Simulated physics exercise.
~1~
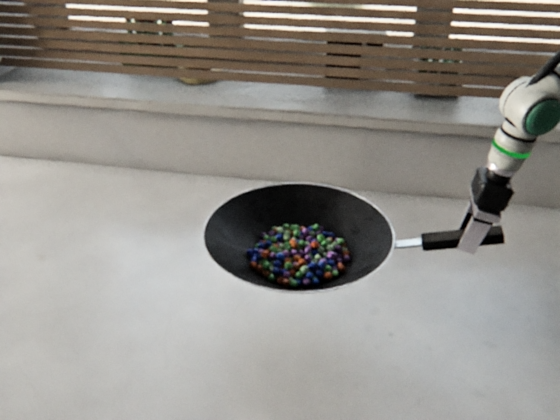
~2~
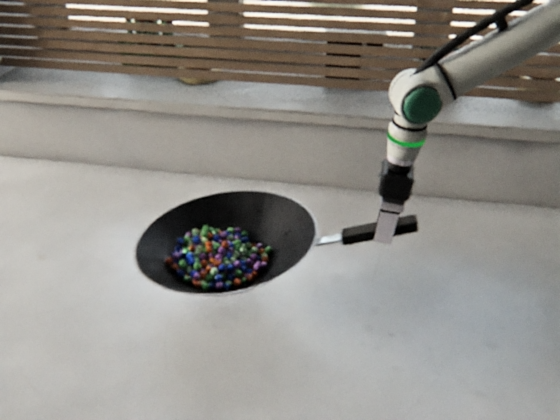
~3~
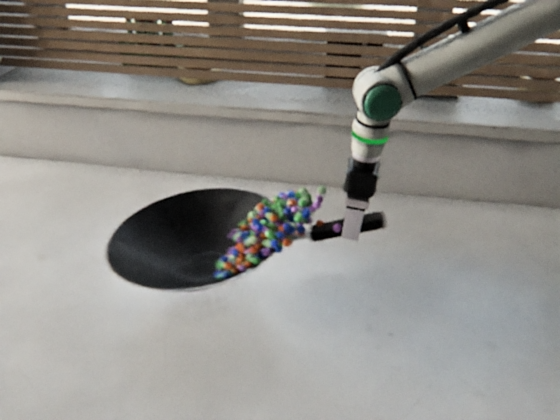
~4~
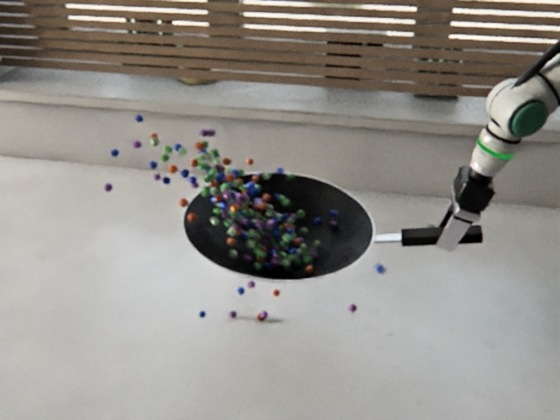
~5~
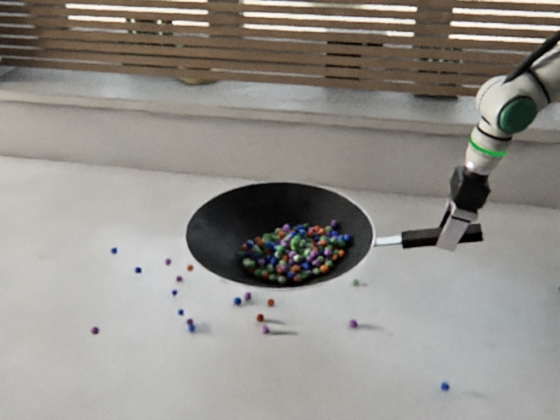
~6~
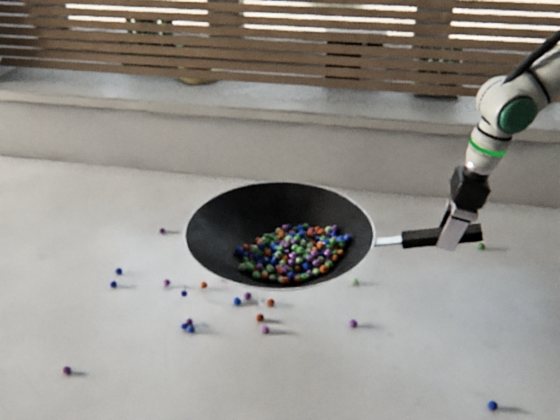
A pale robot arm with green joints reaches in from the right, gripping the handle of a black wok above a light grey surface, seen from above at an angle, with a low ledge and wooden slats behind. Small round sweets in blue, green, red, orange and purple lie in the wok. The arm moves the wok left, and the sweets surge up towards the handle. It swings back right, and they fly up and left, some scattering past the rim. Most settle in the wok, while a small share lies strewn across the surface.
